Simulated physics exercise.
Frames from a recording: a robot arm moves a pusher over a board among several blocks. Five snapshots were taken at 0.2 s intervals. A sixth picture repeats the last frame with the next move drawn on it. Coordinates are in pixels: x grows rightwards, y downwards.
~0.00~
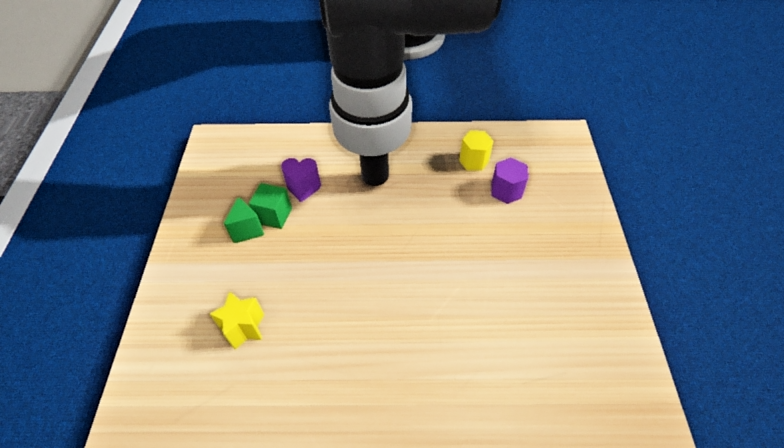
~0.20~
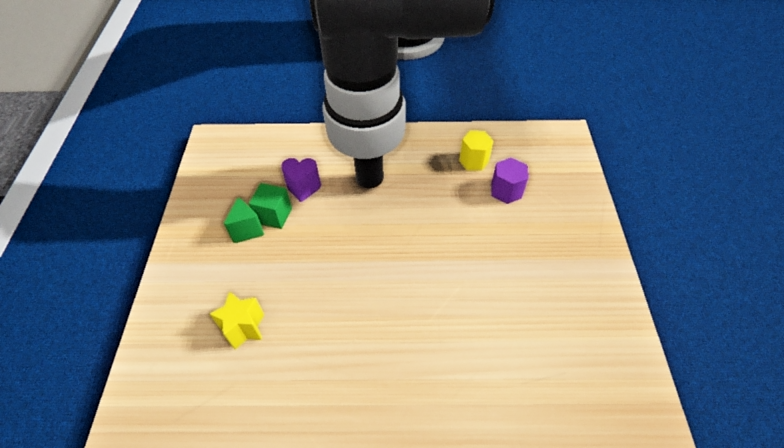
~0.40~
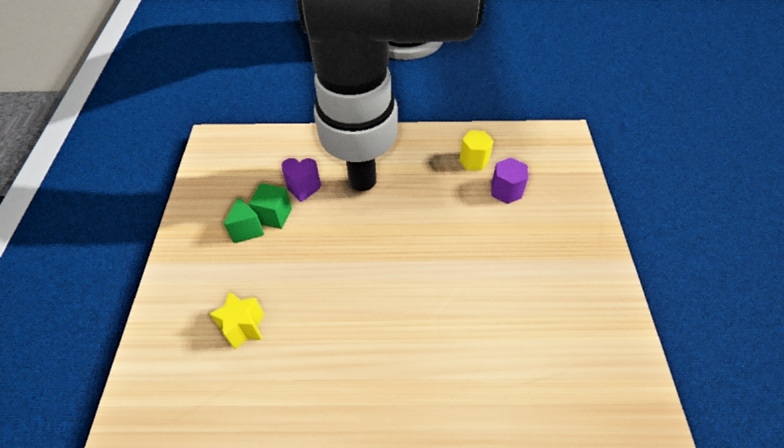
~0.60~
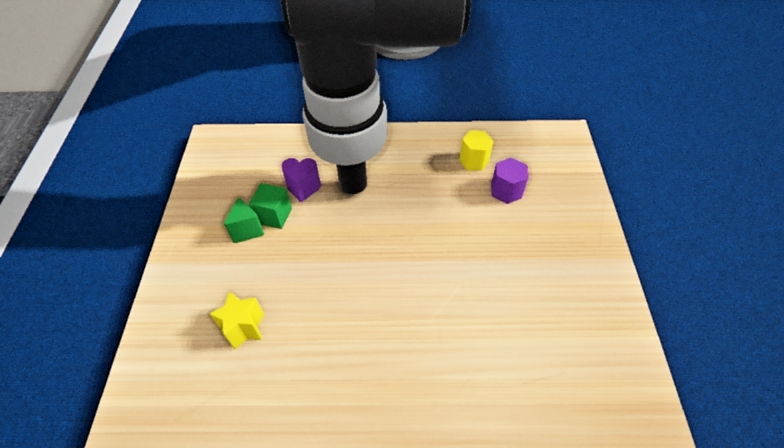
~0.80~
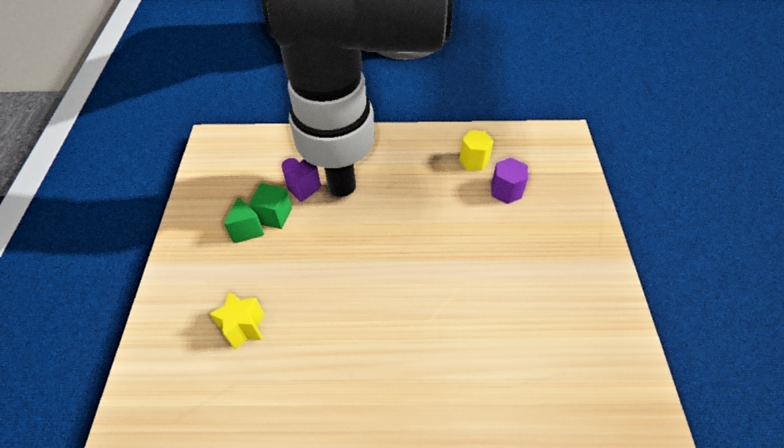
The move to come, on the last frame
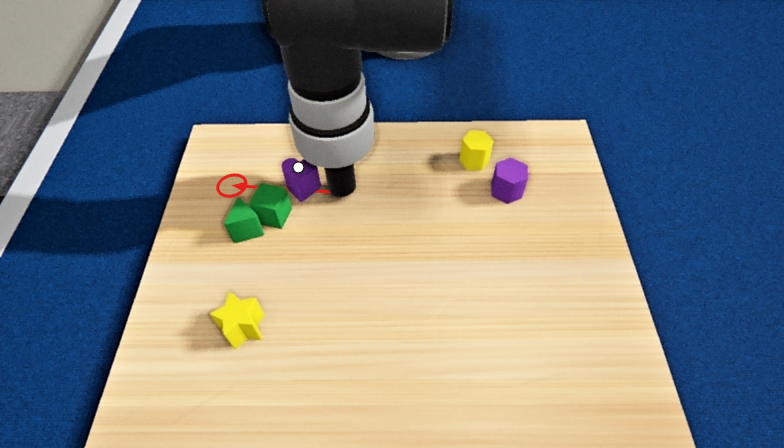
A robot arm's black pusher slides a short way left and slightly downward across a wooden board, nearing a purple heart beside two green blocks, while the yellow star and the yellow and purple blocks also stay still.
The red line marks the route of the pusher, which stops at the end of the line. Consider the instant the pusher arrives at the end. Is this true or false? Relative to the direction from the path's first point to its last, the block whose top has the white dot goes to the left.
That claim is true.
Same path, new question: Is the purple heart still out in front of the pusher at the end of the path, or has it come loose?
Pushed ahead.
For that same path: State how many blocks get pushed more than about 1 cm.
My count: 1.
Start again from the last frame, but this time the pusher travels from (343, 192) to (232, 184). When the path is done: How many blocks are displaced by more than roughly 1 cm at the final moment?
Blocks displaced: 1.
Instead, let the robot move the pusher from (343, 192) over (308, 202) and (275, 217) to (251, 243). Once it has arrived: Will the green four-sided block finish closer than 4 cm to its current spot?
I'd say no.
The drawn path runs straight from (343, 192) to (232, 185); the dot is on the purple heart.
What follows on the original path. One third of the way, pusher at (303, 184); purple heart at (269, 167).
Two thirds of the way, pusher at (265, 182); purple heart at (230, 169), turned 30° anticlockwise.
At the end, pusher at (229, 179); green four-sided block not moved; purple heart at (195, 174), turned 75° anticlockwise.
